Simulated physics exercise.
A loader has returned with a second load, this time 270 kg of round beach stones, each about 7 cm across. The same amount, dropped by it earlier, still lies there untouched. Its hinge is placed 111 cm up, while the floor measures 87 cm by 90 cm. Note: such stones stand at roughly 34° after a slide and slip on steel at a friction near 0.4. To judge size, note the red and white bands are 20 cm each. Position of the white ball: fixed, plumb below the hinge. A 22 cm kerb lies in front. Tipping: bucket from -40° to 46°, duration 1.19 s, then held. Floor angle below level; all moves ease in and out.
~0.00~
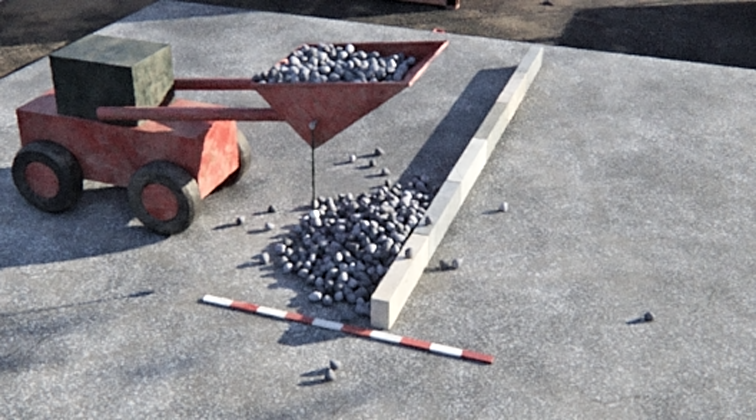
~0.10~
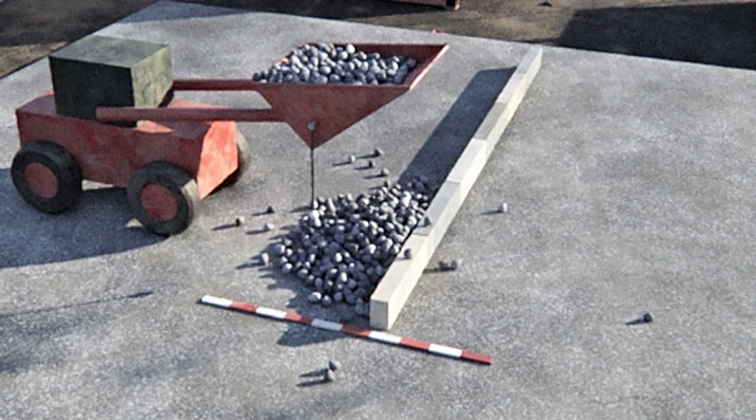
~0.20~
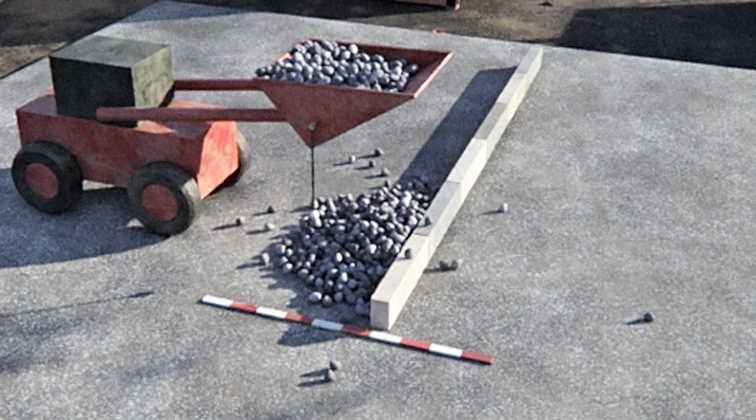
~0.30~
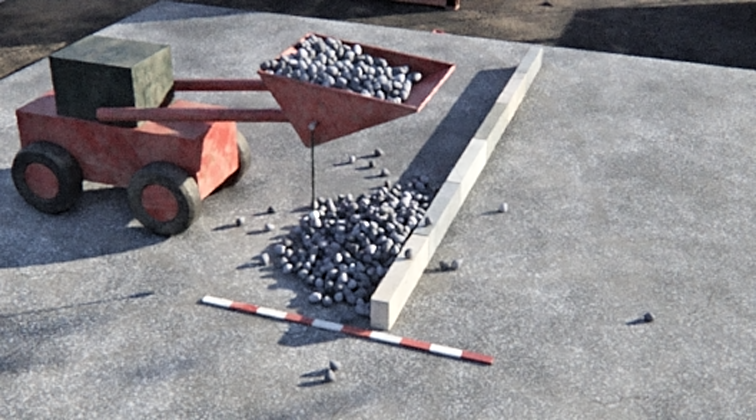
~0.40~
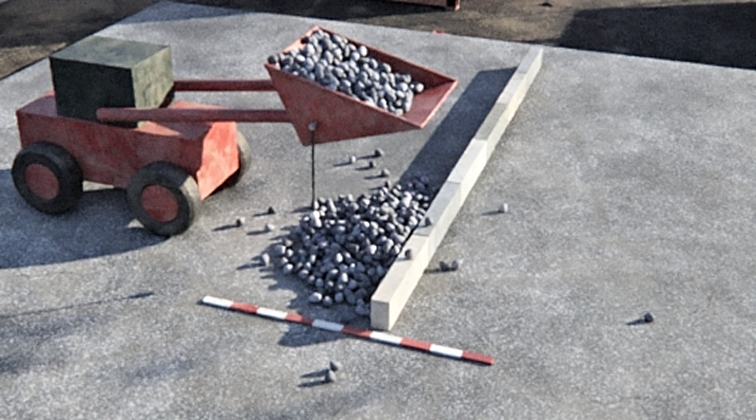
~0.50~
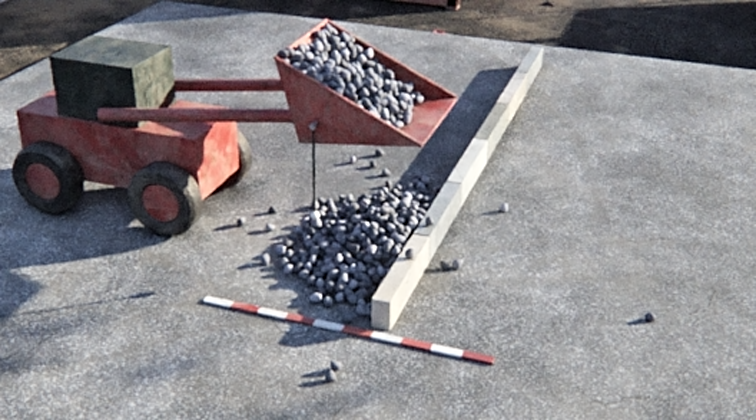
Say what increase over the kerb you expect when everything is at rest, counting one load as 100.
Some 60 per cent is added.
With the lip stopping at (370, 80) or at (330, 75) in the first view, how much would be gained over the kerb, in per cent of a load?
About 20 and 0 per cent.
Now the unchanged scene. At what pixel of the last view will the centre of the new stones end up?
They end up centred around (462, 250).
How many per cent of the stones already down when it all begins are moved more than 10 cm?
Estimate: 0 %, roughly.
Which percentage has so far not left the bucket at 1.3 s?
Near 35 per cent of the load is held.
After 0.9 s the floor is at 32°; in per cent of one load, 100 in the bucket, 100 on this side of the kerb, 1 over the kerb; the foremost stones are at (467, 227).
After 1.3 s the floor is at 46°; in per cent of one load, 33 in the bucket, 147 on this side of the kerb, 21 over the kerb; the foremost stones are at (503, 255).
After 1.6 s the floor is at 46°; in per cent of one load, 0 in the bucket, 147 on this side of the kerb, 54 over the kerb; the foremost stones are at (584, 275).
After 4.1 s the floor is at 46°; in per cent of one load, 0 in the bucket, 139 on this side of the kerb, 61 over the kerb; the foremost stones are at (725, 294). Net gain over the kerb, 60.
